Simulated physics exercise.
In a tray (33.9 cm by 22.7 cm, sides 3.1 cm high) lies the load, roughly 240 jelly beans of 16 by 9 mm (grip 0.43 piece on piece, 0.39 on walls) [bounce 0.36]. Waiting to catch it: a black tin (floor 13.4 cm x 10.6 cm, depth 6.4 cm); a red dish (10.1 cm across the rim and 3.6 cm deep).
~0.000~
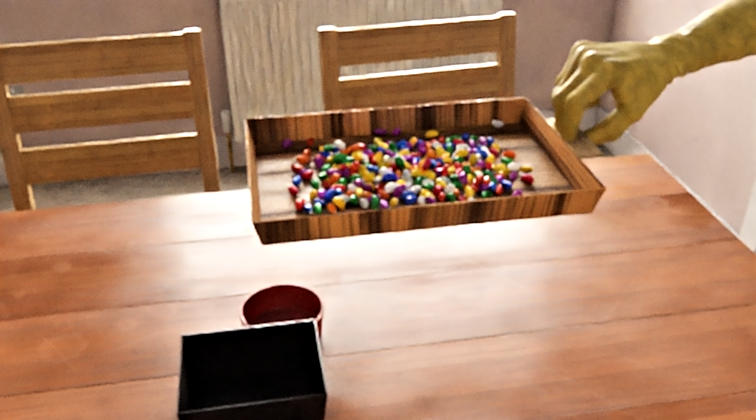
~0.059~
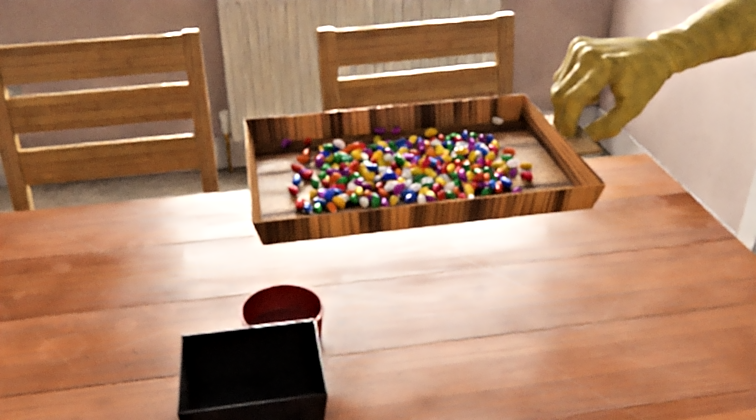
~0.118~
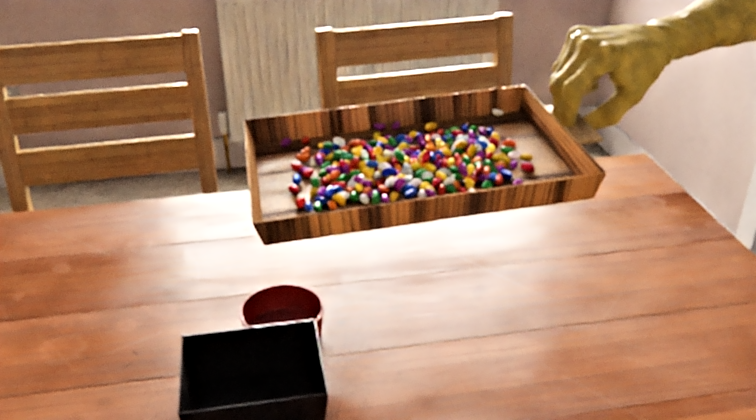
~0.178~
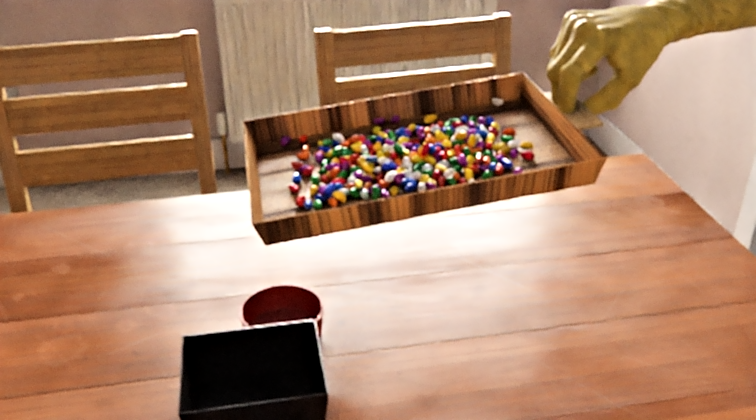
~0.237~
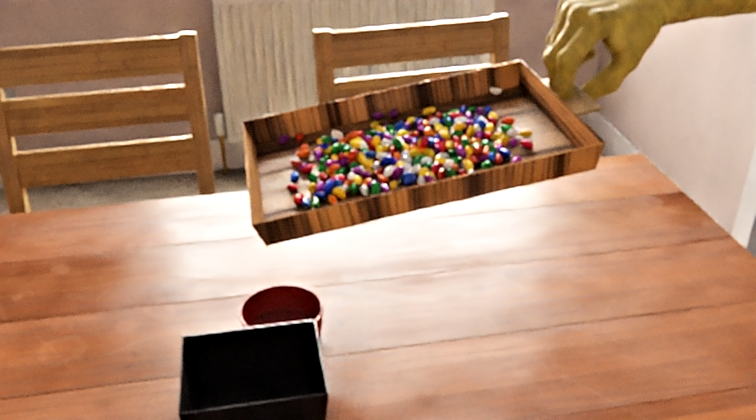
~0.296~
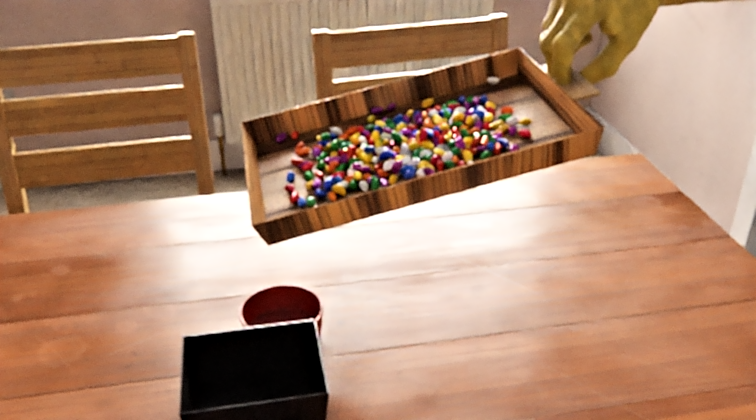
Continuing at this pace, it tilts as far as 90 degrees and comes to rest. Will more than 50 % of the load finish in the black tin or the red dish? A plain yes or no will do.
The answer is no.
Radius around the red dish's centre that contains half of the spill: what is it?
Roughly 12 centimetres.
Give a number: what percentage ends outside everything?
Result: Approx. 65 in a hundred.
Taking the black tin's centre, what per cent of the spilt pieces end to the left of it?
Some 80 per cent.
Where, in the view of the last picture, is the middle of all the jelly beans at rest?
My pick would be close to (223, 357).
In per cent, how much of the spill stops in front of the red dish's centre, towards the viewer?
I'd estimate close to 40 in a hundred.
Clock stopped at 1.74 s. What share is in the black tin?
Some 0 per cent.
After 0.85 s, tilt 38 degrees; tray 100 %; middle of all pieces on or above the table near (320, 136).
Then, at 1.32 s, tilt 60 degrees; tray 100 %; middle of all pieces on or above the table near (274, 156).
Then, at 1.74 s, tilt 80 degrees; tray 90 %, in the air 5 %; middle of all pieces on or above the table near (257, 170).
After 2.15 s, tilt 90 degrees; outside 35 %, black tin 20 %, tray 25 %, in the air 20 %; middle of all pieces on or above the table near (224, 286).
At rest (3.6 s), outside 65 %, black tin 25 %, tray 10 %.
